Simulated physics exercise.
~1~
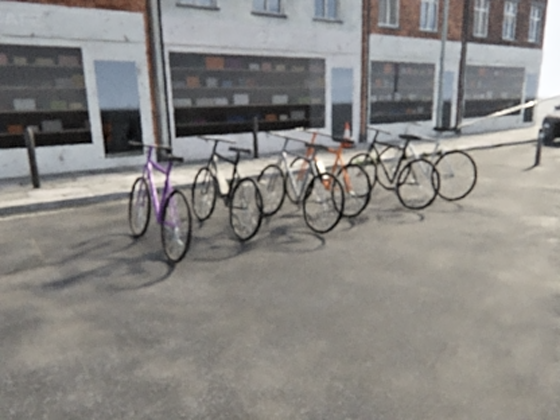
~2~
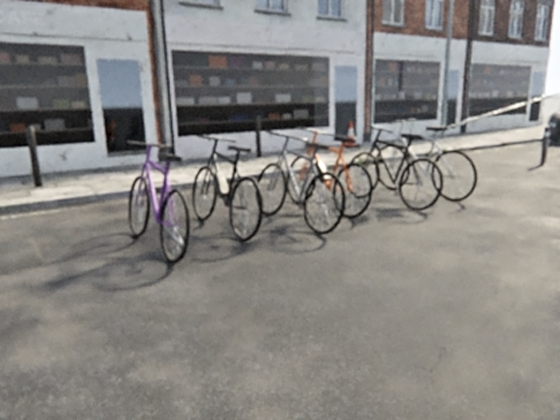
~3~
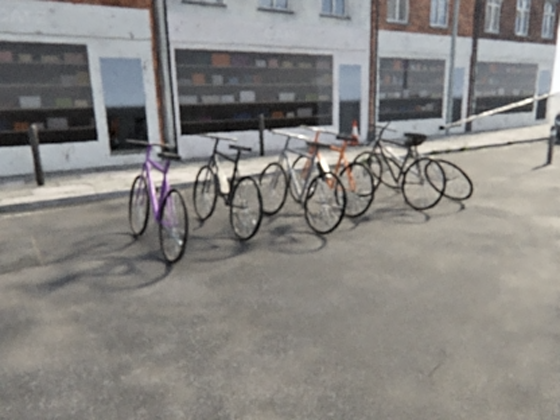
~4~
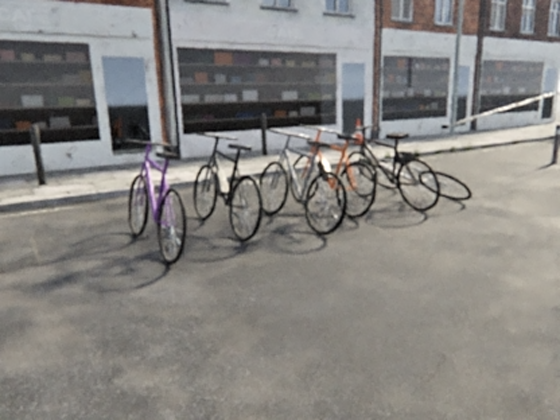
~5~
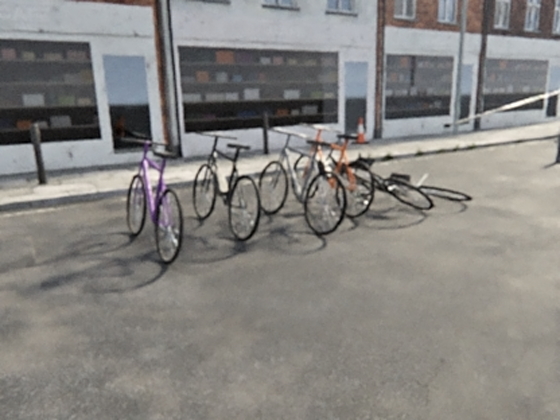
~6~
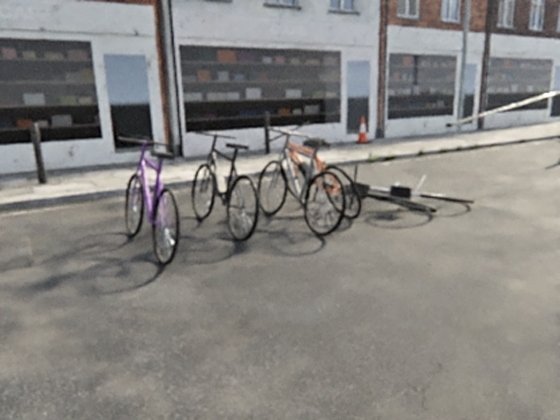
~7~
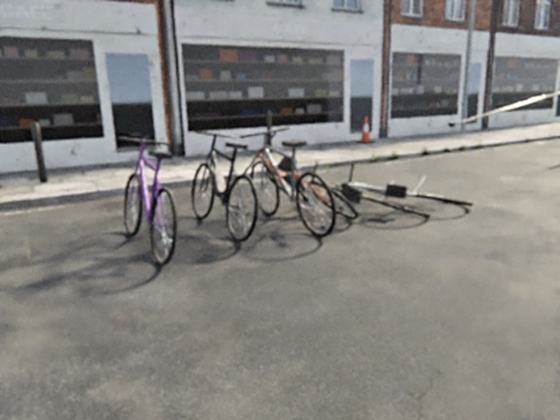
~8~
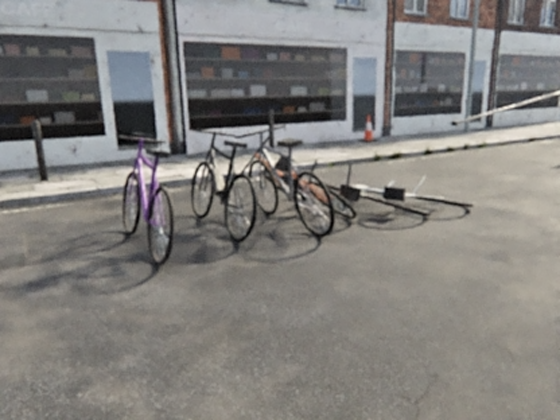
Six parked bicycles on a street toppling leftward from the right end, the orange one left leaning and the purple one standing.
